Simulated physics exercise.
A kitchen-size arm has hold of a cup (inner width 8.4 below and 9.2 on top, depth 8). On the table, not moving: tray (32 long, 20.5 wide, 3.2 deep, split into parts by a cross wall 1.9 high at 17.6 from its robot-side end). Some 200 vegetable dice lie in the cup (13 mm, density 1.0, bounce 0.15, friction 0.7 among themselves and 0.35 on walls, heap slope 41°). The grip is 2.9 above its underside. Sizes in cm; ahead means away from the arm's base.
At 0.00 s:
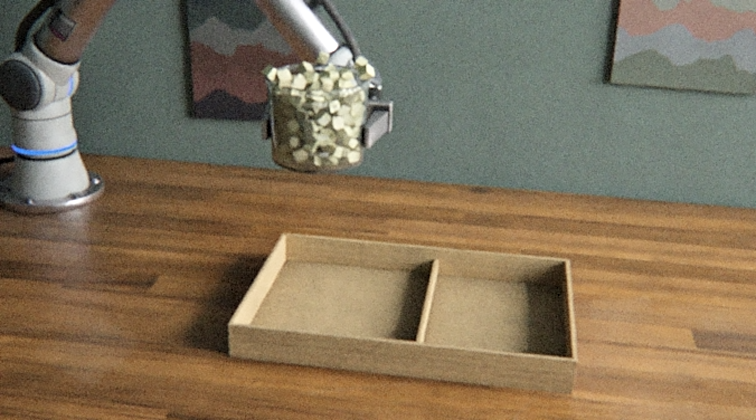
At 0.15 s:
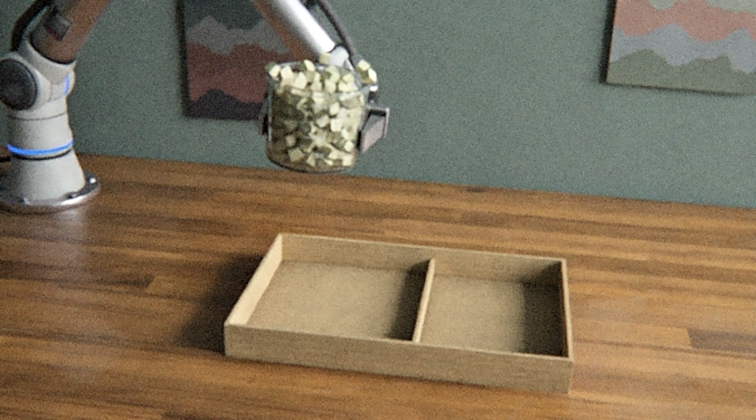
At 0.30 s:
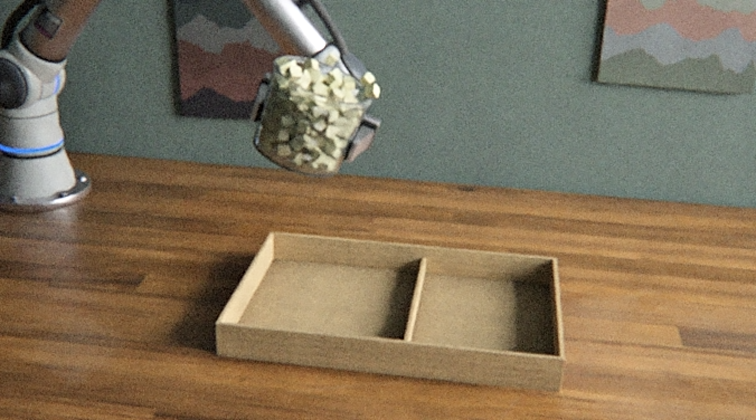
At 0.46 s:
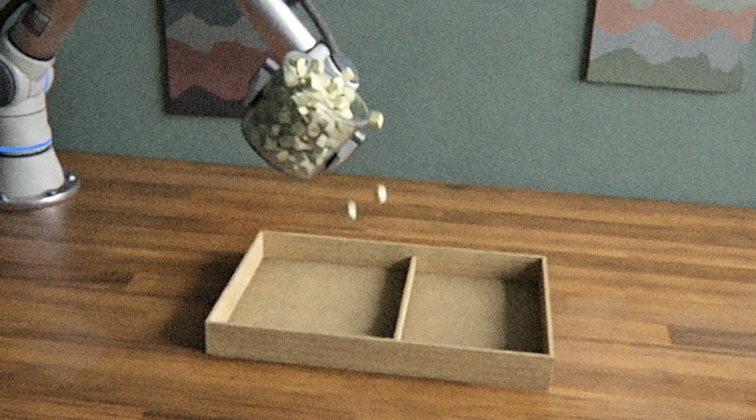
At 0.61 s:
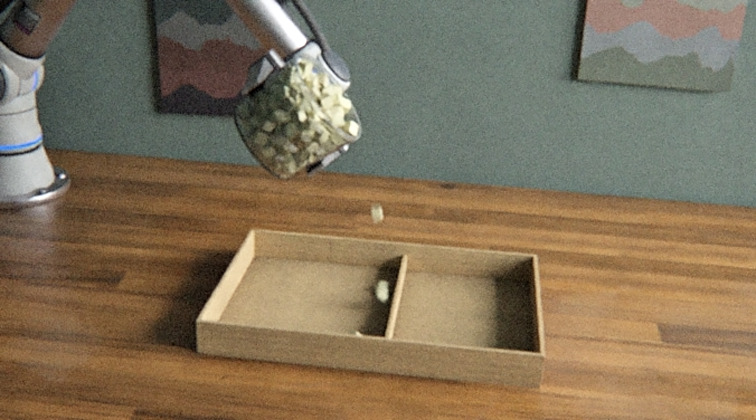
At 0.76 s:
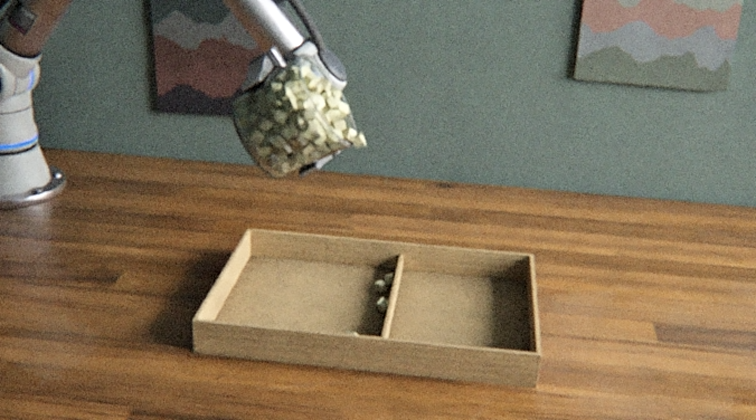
Robot arm tilting a clear cup heaped with pale diced vegetables to the right, dropping a few pieces into a divided wooden tray.
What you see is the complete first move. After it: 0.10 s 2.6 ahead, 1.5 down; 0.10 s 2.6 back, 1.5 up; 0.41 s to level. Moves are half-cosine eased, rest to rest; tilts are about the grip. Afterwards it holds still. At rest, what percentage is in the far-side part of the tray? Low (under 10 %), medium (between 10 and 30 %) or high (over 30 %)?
Answer: Low; under 10 % of the vegetable dice finish in the far-side part of the tray.
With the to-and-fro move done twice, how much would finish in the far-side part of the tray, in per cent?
Then about 10 per cent.
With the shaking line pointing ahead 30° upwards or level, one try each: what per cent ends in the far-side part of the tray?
About 15 and 10 per cent.
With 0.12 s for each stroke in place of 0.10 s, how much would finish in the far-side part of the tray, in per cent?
It would be near 0 per cent.
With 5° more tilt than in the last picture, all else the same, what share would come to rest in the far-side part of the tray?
It would be near 5 per cent.
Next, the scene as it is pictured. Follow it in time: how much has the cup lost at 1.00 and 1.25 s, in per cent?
In turn: 5, 5.
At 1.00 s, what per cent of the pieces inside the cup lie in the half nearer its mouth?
Some 55 per cent.
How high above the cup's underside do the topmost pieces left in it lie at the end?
About 8.5 cm.
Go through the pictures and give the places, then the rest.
The cup middle at (318, 120), level; upper third of the load around (316, 93), from x 270 to 365, top at y 60; 200 in the cup, in the first frame.
The cup middle at (315, 119), tilted 5° forward; upper third of the load around (316, 92), from x 275 to 370, top at y 60, in the second frame.
The cup middle at (309, 119), tilted 19° forward; upper third of the load around (306, 91), from x 265 to 370, top at y 60; 198 in the cup, 2 in flight or on a rim, in the third frame.
The cup middle at (302, 119), tilted 37° forward; upper third of the load around (302, 93), from x 255 to 380, top at y 65; 196 in the cup, 4 in flight or on a rim, in the fourth frame.
The cup middle at (295, 120), tilted 51° forward; upper third of the load around (297, 95), from x 245 to 385, top at y 65; 196 in the cup, 3 in the robot-side part, 1 in flight or on a rim, in the fifth frame.
The cup middle at (292, 120), tilted 56° forward; upper third of the load around (294, 98), from x 245 to 390, top at y 75; 196 in the cup, 4 in the robot-side part, in the sixth frame.
After 1.00 s, tilted 54° forward, highest piece 24 above the table; 188 in the cup, 4 in the robot-side part, 1 in the far-side part, 7 in flight or on a rim.
After 1.25 s, tilted 11° forward, highest piece 25 above the table; 186 in the cup, 7 in the robot-side part, 7 in the far-side part.
After 1.57 s, level, highest piece 25 above the table; 186 in the cup, 7 in the robot-side part, 7 in the far-side part.
After 2.62 s, level, highest piece 25 above the table; 186 in the cup, 7 in the robot-side part, 7 in the far-side part.
In the end, 186 in the cup, 7 in the robot-side part, 7 in the far-side part. That is 4 % in the far-side part of the tray.
